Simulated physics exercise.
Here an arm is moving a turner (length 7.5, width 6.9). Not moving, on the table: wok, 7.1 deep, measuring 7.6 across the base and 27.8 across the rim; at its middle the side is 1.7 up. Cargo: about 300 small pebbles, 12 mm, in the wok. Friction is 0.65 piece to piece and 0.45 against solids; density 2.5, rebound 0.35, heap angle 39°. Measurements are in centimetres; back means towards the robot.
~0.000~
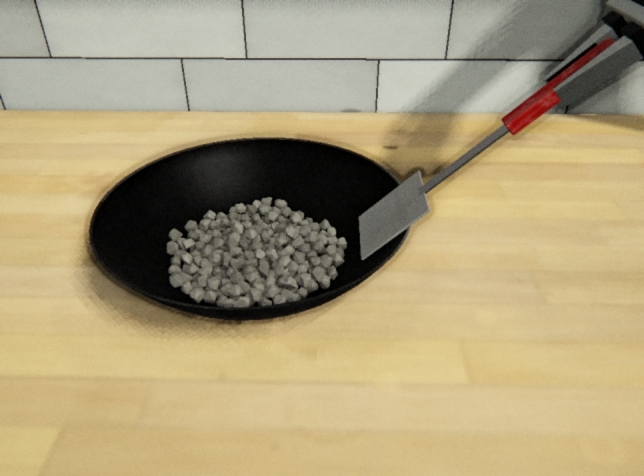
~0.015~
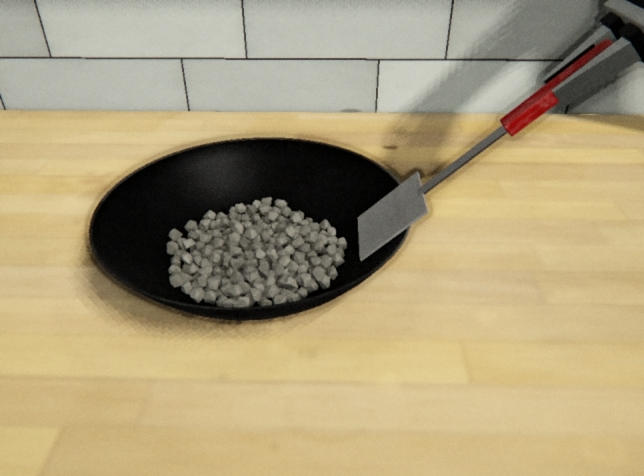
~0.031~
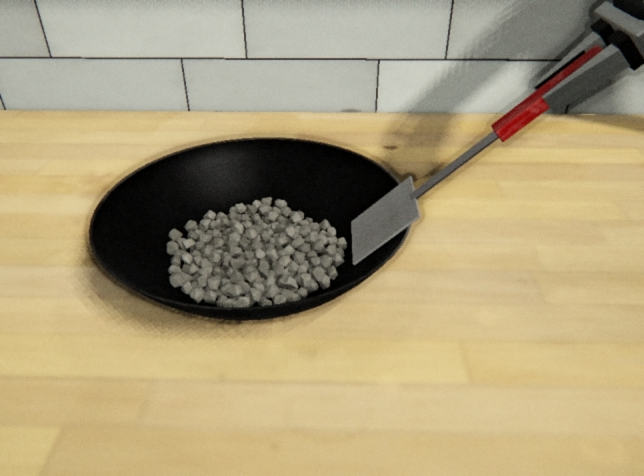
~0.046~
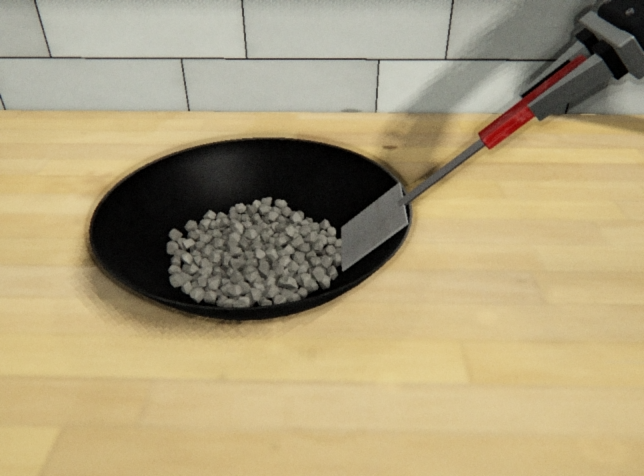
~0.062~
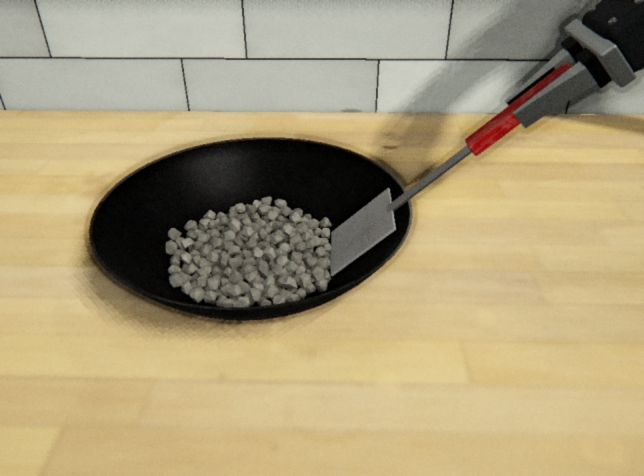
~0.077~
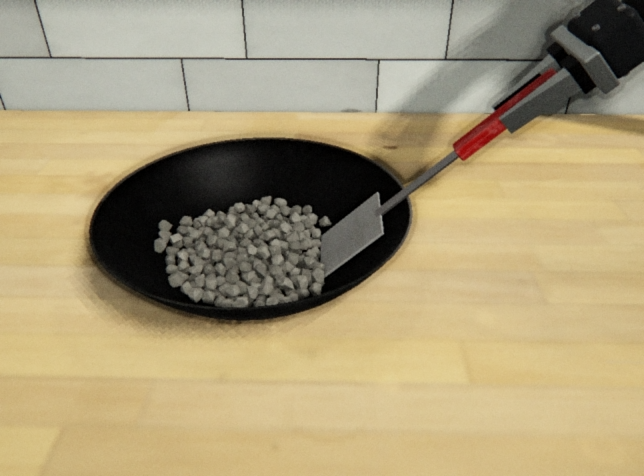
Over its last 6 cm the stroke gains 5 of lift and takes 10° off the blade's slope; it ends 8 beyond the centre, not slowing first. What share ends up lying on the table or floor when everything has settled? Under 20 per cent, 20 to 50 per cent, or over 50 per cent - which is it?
It is under 20 per cent.
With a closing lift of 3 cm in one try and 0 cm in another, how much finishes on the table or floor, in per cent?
Result, in order: Approx. 10 % and 10 %.
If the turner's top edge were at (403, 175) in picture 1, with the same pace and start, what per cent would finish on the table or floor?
Spill: Approx. 5 per cent.
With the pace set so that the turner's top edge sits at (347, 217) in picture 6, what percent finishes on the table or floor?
Some 20 percent.
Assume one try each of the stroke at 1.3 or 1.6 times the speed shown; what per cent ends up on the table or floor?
About 15 and 20 per cent.
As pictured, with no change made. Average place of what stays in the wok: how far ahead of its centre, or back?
4.5 cm ahead.
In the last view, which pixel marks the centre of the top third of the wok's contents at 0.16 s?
I'd point to about (200, 239).
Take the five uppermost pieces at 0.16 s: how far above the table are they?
Height: Some 6 cm.
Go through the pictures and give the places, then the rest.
The first frame shows turner top edge at (424, 190), sloping 44°; upper third of the load around (256, 245), from x 175 to 340, top at y 200; 302 in the wok.
The second frame shows turner top edge at (423, 191), sloping 44°; upper third of the load around (256, 245), from x 175 to 340, top at y 200.
The third frame shows turner top edge at (415, 195), sloping 44°; upper third of the load around (256, 245), from x 175 to 340, top at y 200.
The fourth frame shows turner top edge at (404, 202), sloping 44°; upper third of the load around (256, 245), from x 175 to 340, top at y 200.
The fifth frame shows turner top edge at (392, 207), sloping 44°; upper third of the load around (253, 244), from x 170 to 330, top at y 200.
The sixth frame shows turner top edge at (381, 212), sloping 44°; upper third of the load around (250, 243), from x 160 to 325, top at y 200; 302 in the wok.
After 0.16 s, sloping 44°, highest piece 7 above the table; 302 in the wok.
After 0.23 s, sloping 40°, highest piece 8 above the table; 302 in the wok.
After 0.47 s, sloping 34°, highest piece 10 above the table; 273 in the wok, 16 on the table or floor, 13 on the blade or in flight.
After 1.52 s, sloping 34°, highest piece 6 above the table; 273 in the wok, 29 on the table or floor.
At rest, 273 in the wok, 29 on the table or floor. That is 10 % on the table or floor.
